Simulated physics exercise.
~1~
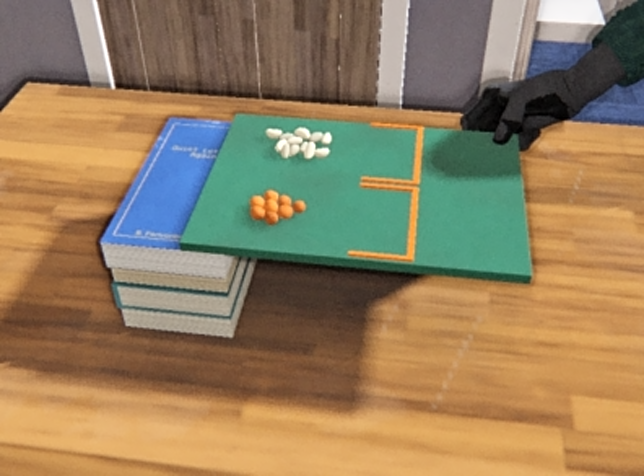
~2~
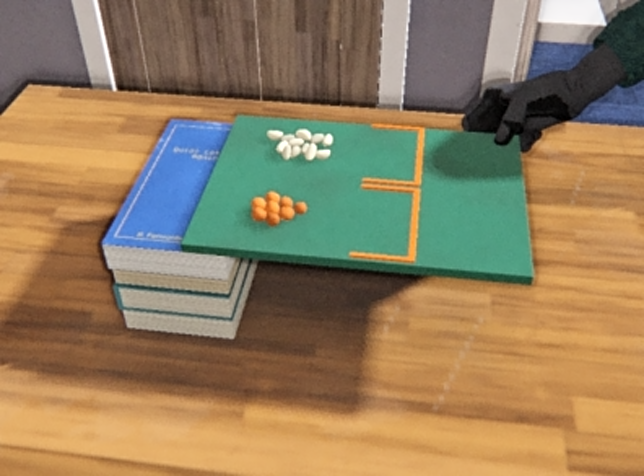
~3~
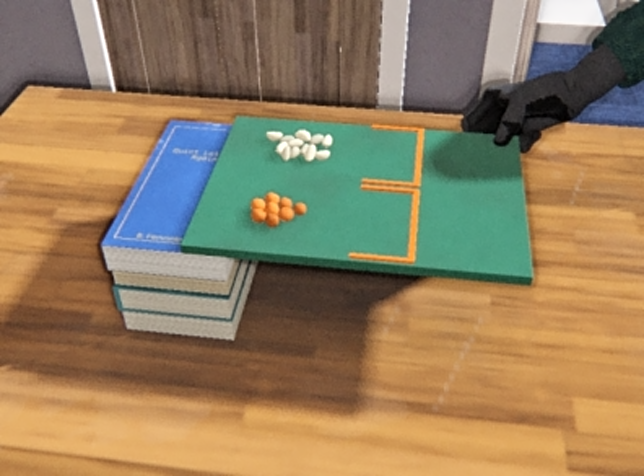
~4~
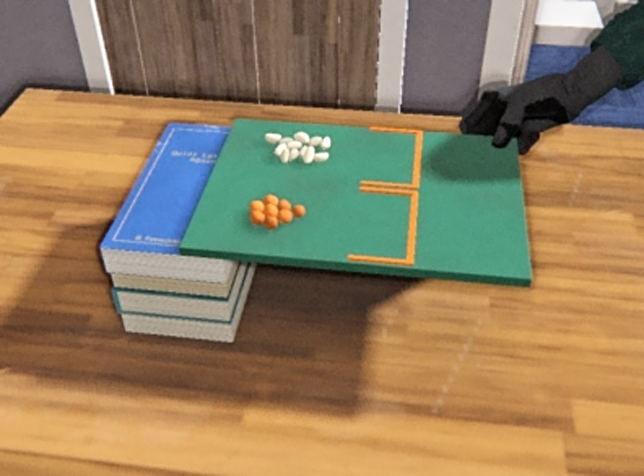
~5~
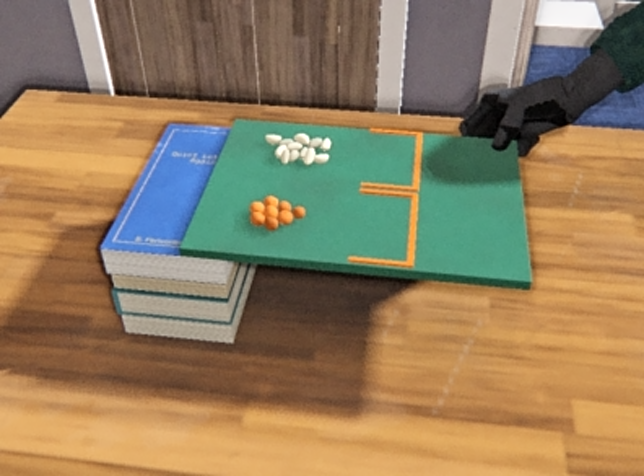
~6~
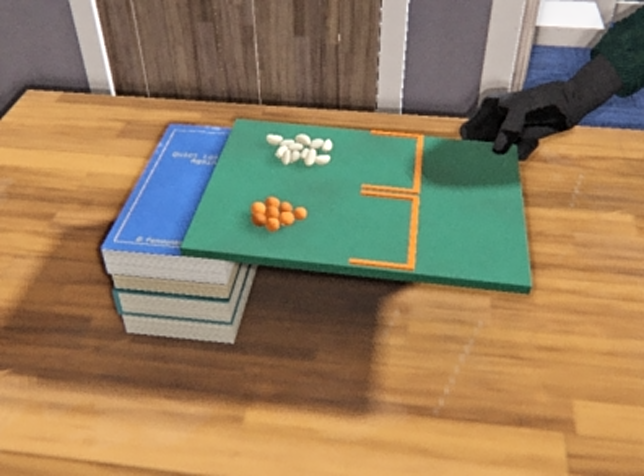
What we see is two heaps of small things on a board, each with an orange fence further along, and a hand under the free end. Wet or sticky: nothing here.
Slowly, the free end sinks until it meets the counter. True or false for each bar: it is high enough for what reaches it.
Nearer handful: False, it gets over. Farther handful: False, it gets over.
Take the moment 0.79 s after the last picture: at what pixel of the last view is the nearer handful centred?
About (336, 236).
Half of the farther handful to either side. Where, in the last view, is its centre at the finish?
Probably somewhere close to (577, 389).
Then, 0.79 s after the last picture, board sloping at 14°; nearer handful on its way down; farther handful where it was.
Then, 1.47 s after the last picture, board sloping at 25°; nearer handful all past its bar; farther handful a small part past its bar.
Then, 2.06 s after the last picture, board resting at 25°; nearer handful all past its bar; farther handful most past its bar.
At rest, board resting at 25°; nearer handful all past its bar; farther handful most past its bar.
